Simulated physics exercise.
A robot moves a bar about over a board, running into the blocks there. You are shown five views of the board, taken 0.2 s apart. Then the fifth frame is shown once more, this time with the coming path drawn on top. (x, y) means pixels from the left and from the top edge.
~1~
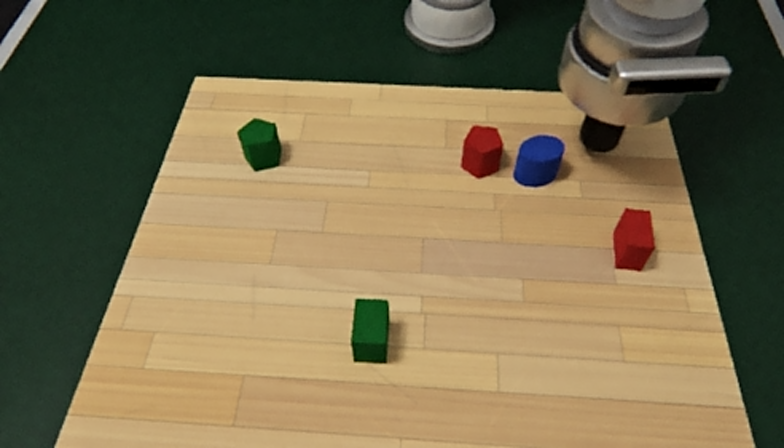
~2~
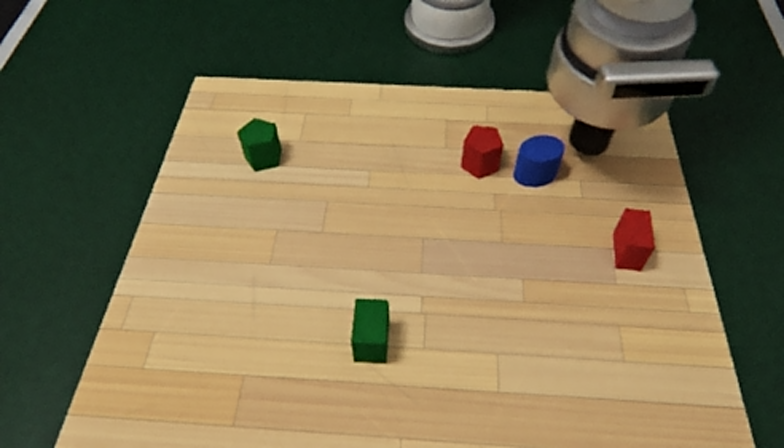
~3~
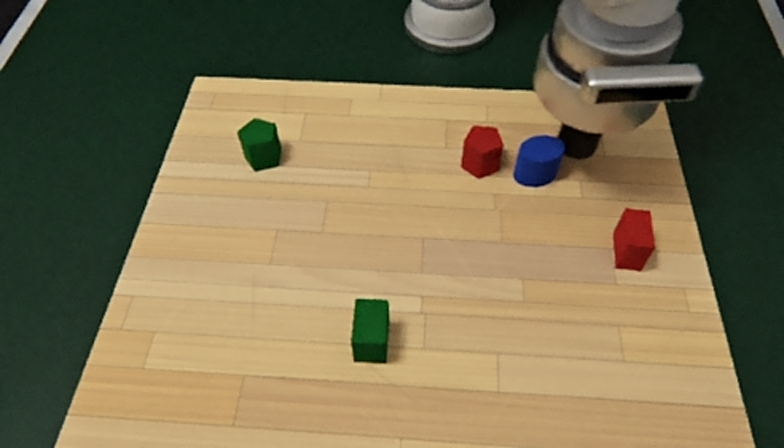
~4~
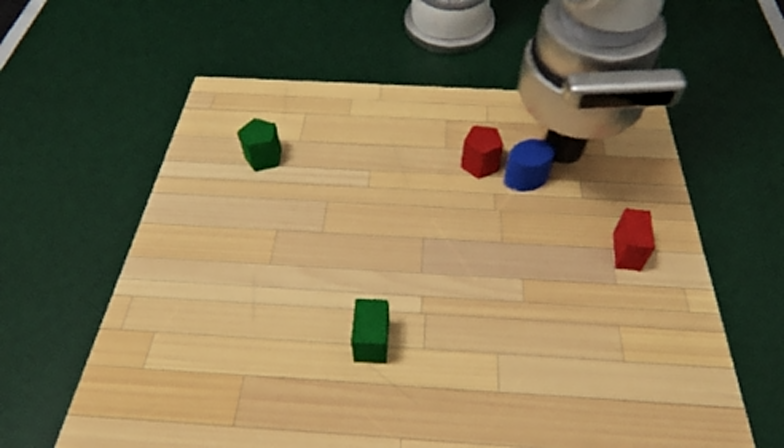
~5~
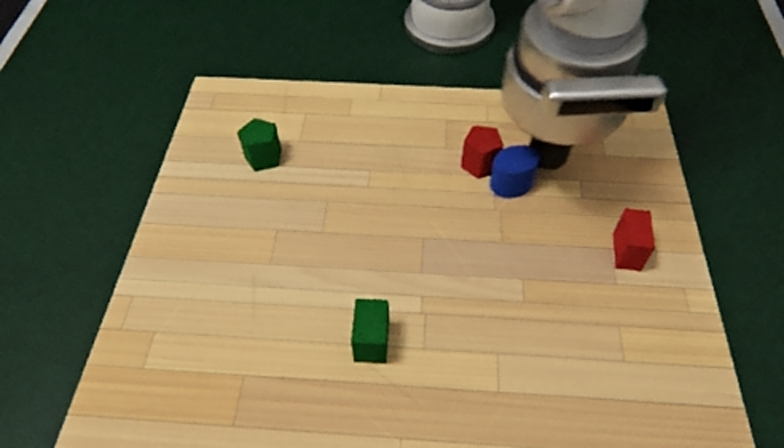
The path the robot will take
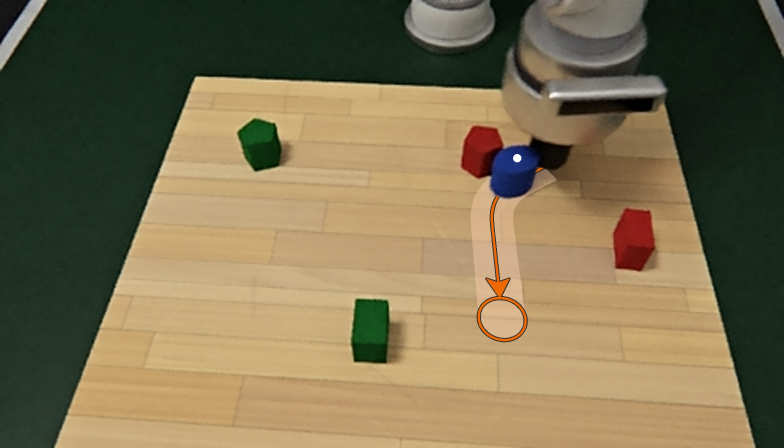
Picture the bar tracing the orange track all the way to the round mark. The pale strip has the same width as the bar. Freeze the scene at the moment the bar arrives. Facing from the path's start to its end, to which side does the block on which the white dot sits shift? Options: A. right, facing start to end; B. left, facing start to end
That would be A.
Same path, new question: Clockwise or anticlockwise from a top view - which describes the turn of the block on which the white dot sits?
Prediction: Clockwise.
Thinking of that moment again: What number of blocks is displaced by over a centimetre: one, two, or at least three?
It's going to be one.
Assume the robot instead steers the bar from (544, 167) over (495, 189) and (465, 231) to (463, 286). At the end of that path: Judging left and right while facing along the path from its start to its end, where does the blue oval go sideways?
The shift is rightward.
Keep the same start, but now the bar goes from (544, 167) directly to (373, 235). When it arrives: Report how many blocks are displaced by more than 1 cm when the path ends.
Answer: 2.
The drawn path runs from (544, 167) via (497, 198) and (495, 254), ending at (502, 319); the dot is on the blue oval.
The first path, step by step. One third of the way, bar at (499, 188); blue oval at (461, 188), turned 15° clockwise.
Two thirds of the way, bar at (498, 245); blue oval at (451, 198), turned 55° clockwise.
At the end, bar at (505, 309); red pentagonal block not moved; blue oval at (451, 198), turned 55° clockwise.
